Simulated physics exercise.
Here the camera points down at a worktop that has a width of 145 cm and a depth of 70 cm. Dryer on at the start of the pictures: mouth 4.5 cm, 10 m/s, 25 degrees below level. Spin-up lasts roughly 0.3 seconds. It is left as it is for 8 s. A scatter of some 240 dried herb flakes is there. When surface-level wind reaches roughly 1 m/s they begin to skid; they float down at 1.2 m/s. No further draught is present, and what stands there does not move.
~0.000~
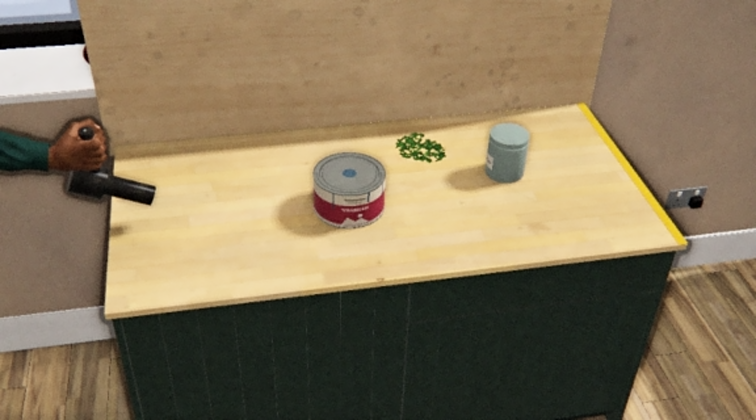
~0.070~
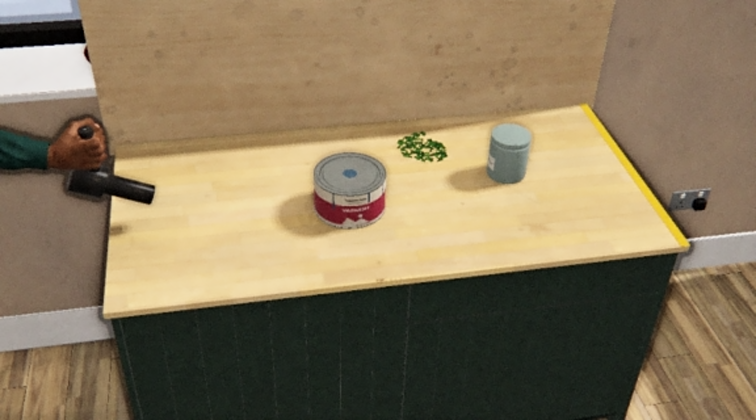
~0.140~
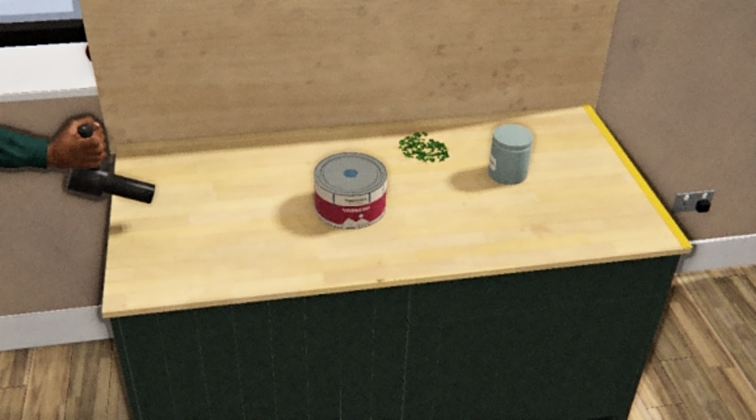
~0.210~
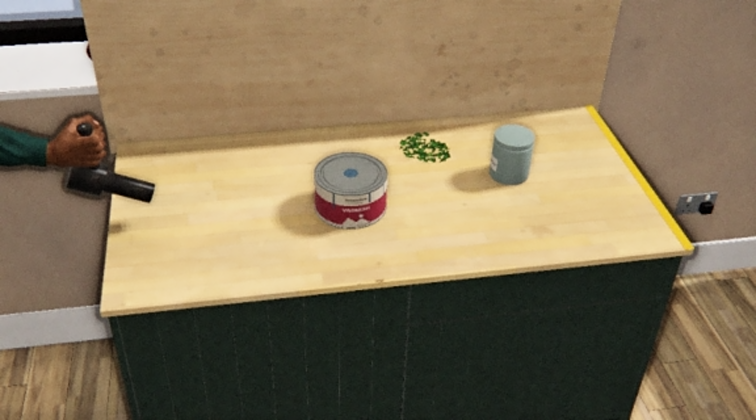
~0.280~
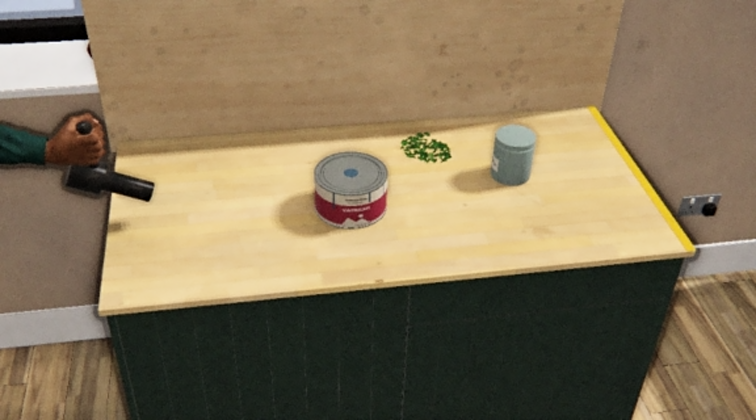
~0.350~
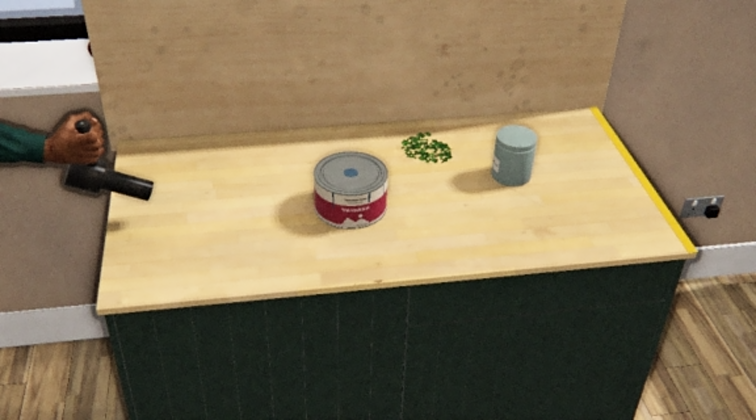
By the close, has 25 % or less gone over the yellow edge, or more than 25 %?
My prediction: The spill over that edge overshoots a quarter.
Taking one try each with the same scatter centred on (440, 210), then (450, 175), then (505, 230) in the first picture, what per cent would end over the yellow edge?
0 %, 30 %, 0 %.
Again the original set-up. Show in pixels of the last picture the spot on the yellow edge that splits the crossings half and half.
At roughly pixel (605, 120).
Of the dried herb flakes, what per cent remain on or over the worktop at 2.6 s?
About 0 %.
After 1.6 s the count stands so, 84 % are over the yellow edge; the middle of those still in play is near (590, 109).
After 2.6 s the count stands so, 100 % are over the yellow edge.
After 4.4 s the count stands so, 100 % are over the yellow edge.
After 8.0 s, at the end, 100 % are over the yellow edge.
